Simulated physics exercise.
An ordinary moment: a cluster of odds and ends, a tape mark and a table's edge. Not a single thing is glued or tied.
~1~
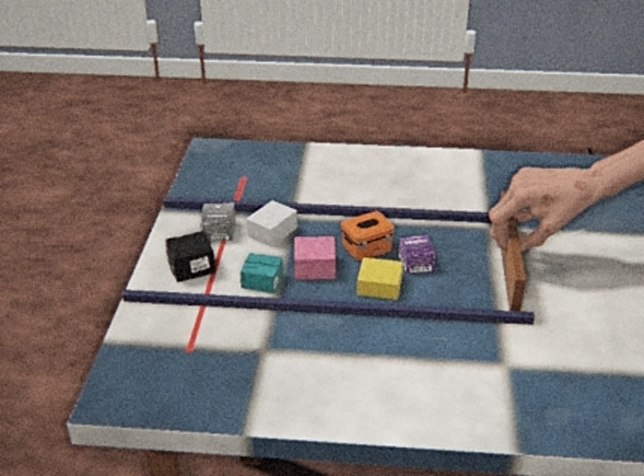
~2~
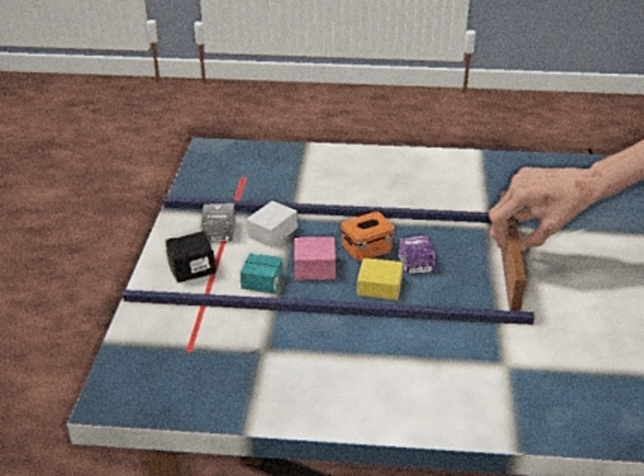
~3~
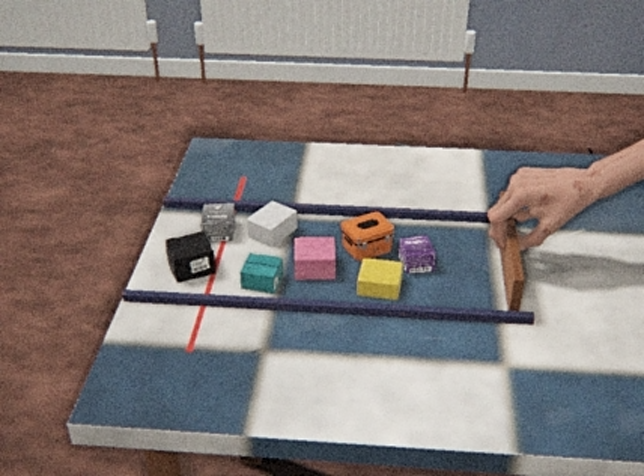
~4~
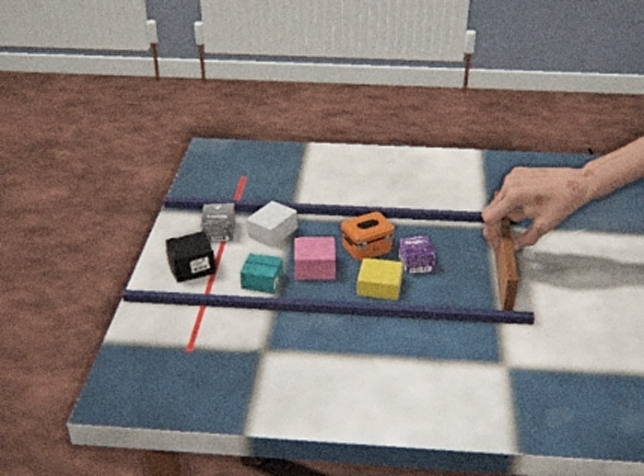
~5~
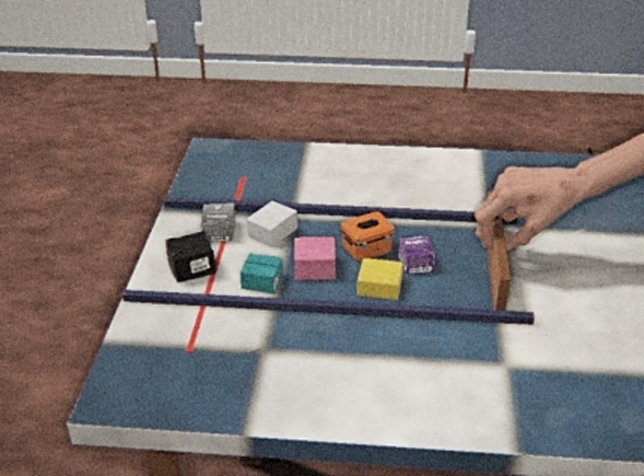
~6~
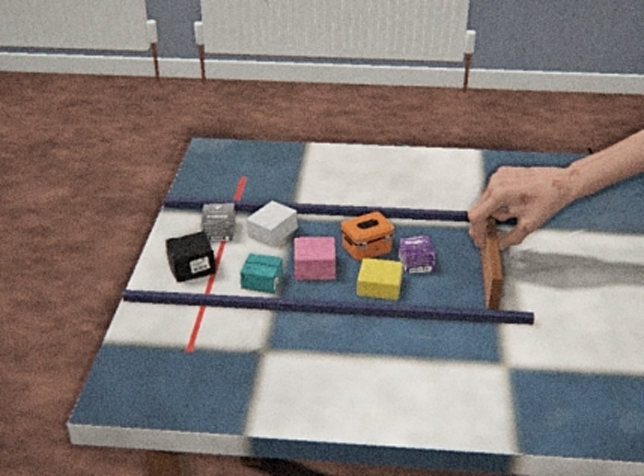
The clip shows small colored blocks and boxes between two dark rails on a checkered table, near a red tape line, while a hand at the right slides an upright wooden board slightly left and the objects stay still.
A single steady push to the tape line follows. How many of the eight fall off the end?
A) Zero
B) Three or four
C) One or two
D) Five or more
(C) One or two.
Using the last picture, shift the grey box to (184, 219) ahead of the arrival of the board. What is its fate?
In that spot, it plunges.
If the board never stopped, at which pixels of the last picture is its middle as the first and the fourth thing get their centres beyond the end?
The middle is at about (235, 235), later at about (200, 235).
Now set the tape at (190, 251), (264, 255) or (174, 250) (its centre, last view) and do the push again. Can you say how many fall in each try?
The counts come to 4, then 0, then 5.
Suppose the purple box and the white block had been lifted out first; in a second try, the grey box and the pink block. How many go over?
1 for the first case, 1 for the second.
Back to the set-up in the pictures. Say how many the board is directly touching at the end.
The count comes out at 3.
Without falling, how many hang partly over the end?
1 in all.
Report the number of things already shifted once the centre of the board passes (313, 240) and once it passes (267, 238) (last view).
By then 7, and 8.
Soon after, none off yet; black box at rest near (191, 257); grey box at rest near (218, 222); white block at rest near (272, 224).
At rest, the number that fall off is one or two; fallen, grey box and black box.
